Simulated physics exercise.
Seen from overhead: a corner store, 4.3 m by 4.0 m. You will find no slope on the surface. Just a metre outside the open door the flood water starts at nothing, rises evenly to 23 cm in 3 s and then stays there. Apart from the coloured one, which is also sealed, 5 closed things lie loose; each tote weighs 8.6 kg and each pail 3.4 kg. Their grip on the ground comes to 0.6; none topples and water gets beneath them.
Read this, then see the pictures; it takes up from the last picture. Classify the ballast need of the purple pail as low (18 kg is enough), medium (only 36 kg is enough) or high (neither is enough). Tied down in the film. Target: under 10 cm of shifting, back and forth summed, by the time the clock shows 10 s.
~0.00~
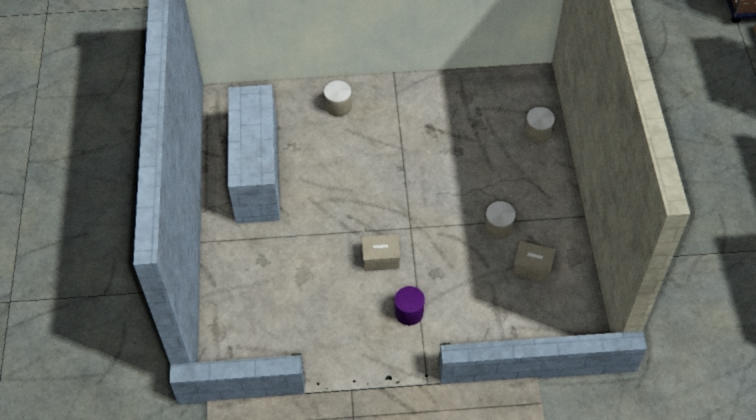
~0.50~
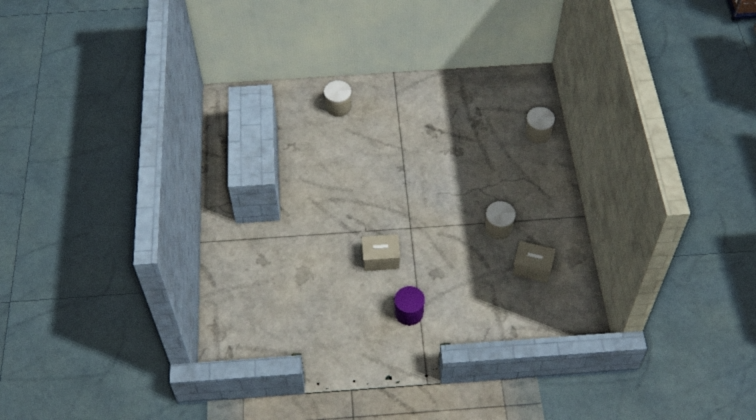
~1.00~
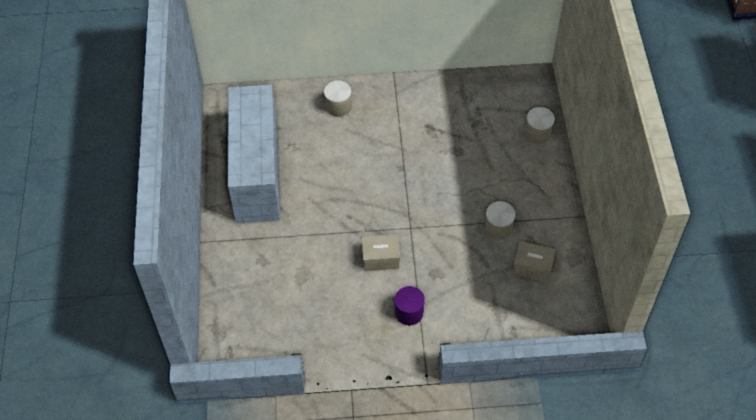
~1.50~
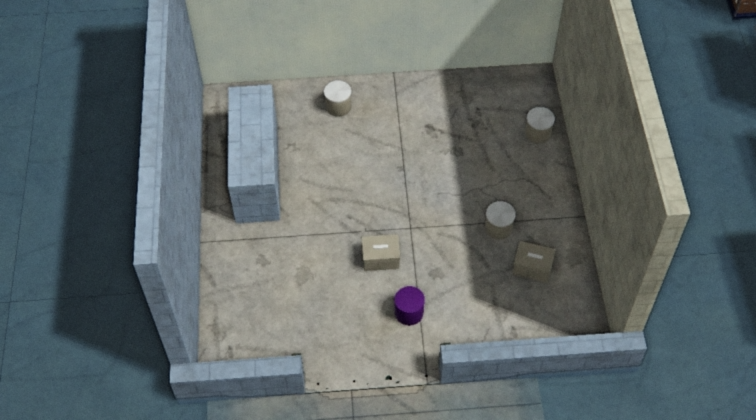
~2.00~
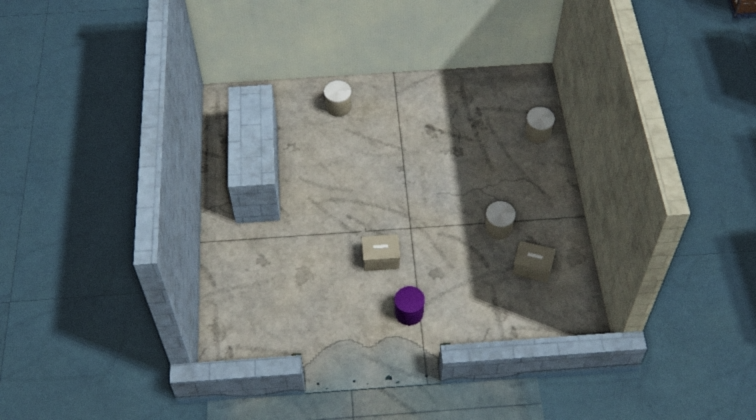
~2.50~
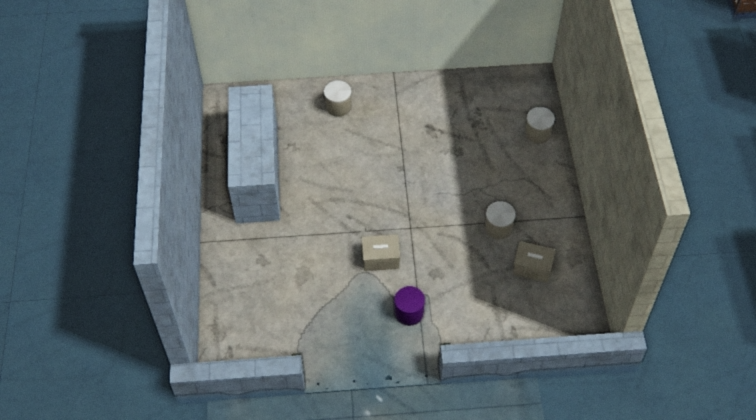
Medium.
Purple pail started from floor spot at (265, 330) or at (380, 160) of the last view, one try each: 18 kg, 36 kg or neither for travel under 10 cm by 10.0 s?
One by one: The small mass suffices; the small mass suffices.
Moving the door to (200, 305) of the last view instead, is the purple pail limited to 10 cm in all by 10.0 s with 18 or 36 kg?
Okay, so the light mass does it.
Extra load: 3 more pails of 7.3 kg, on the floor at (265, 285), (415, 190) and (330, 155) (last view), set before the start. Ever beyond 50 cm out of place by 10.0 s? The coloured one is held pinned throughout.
Result, in turn - exceeds it; falls shy; exceeds it.
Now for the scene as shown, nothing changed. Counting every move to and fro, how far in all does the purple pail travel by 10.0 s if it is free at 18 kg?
It would cover some 20 cm all told.
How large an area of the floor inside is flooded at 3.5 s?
Wet area: Approx. 4.5 m2.
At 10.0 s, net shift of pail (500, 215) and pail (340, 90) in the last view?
Respectively 80 and 250 centimetres.
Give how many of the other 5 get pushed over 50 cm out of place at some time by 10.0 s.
The total is 4.
After 3.5 s the purple pail would be 0 cm from its start with 18 kg and 0 cm from its start with 36 kg; 9 cm of water round it then.
After 4.5 s the purple pail would be 18 cm from its start with 18 kg and 0 cm from its start with 36 kg; 9 cm of water round it then.
After 7.0 s the purple pail would be 18 cm from its start with 18 kg and 0 cm from its start with 36 kg; 9 cm of water round it then.
After 10.0 s the purple pail would be 18 cm from its start with 18 kg and 0 cm from its start with 36 kg; 9 cm of water round it then.
